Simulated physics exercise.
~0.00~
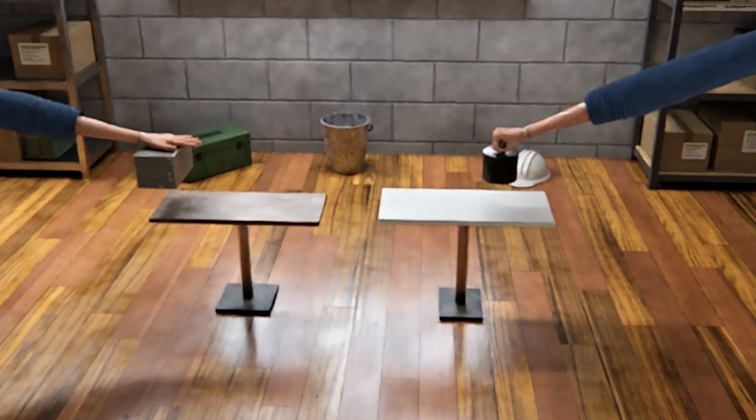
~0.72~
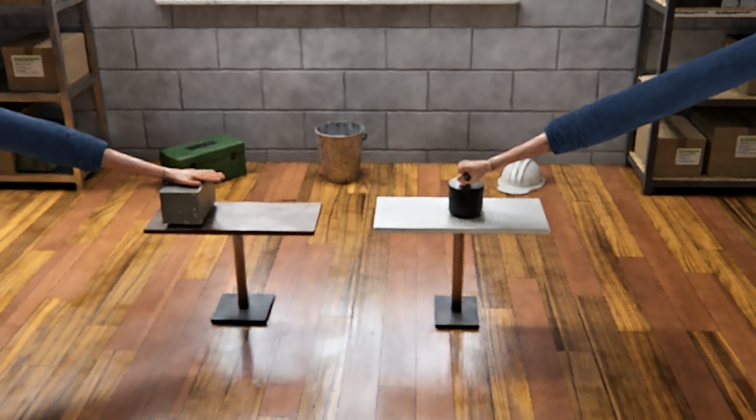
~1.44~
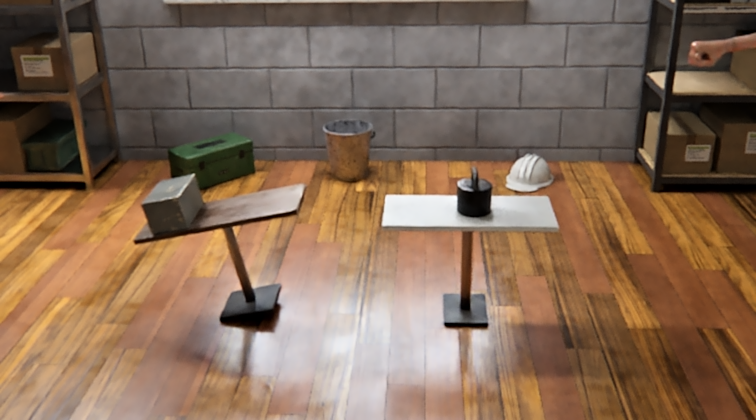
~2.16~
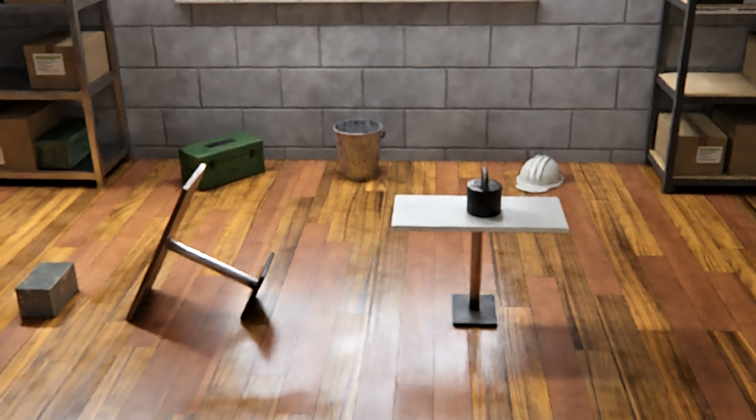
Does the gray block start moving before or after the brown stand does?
The gray block moves first, as a hand places it on the brown stand, and the stand only begins to tip afterward.
